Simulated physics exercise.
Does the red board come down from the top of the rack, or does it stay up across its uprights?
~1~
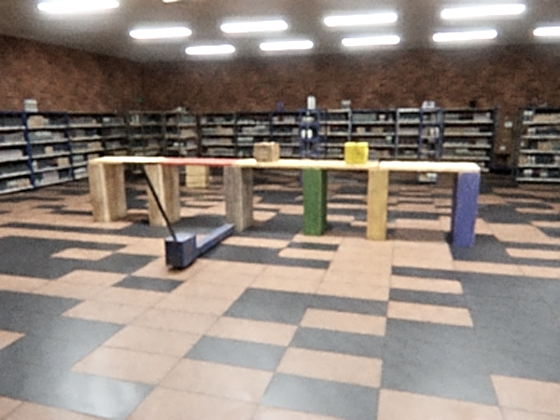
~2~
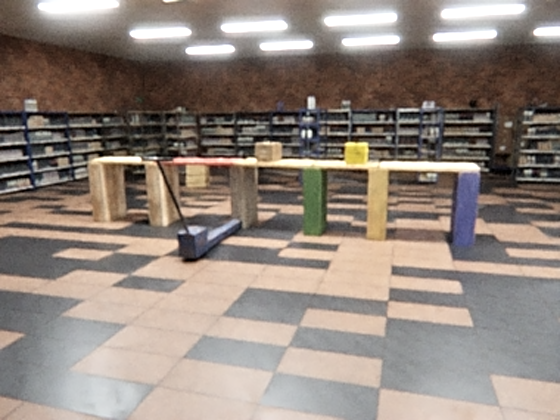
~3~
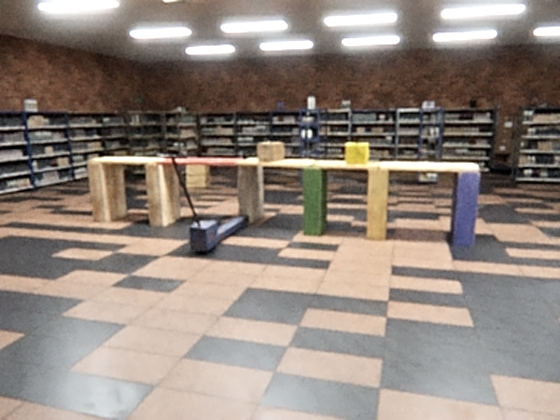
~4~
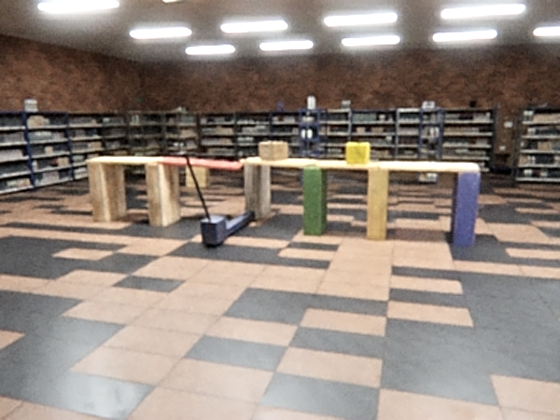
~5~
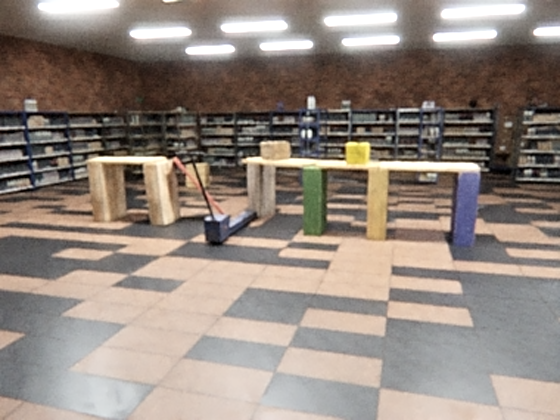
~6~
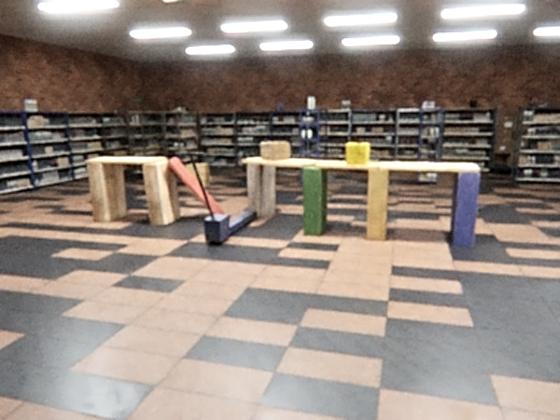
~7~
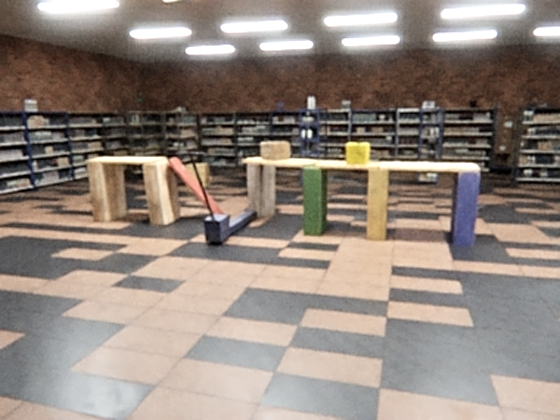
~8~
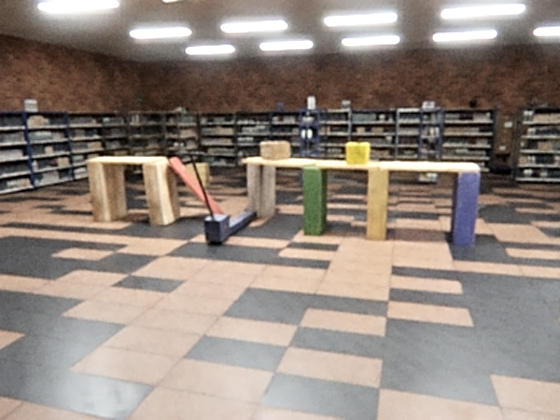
The red board comes down. One end drops and it comes to rest leaning steeply in the gap beside the jack.
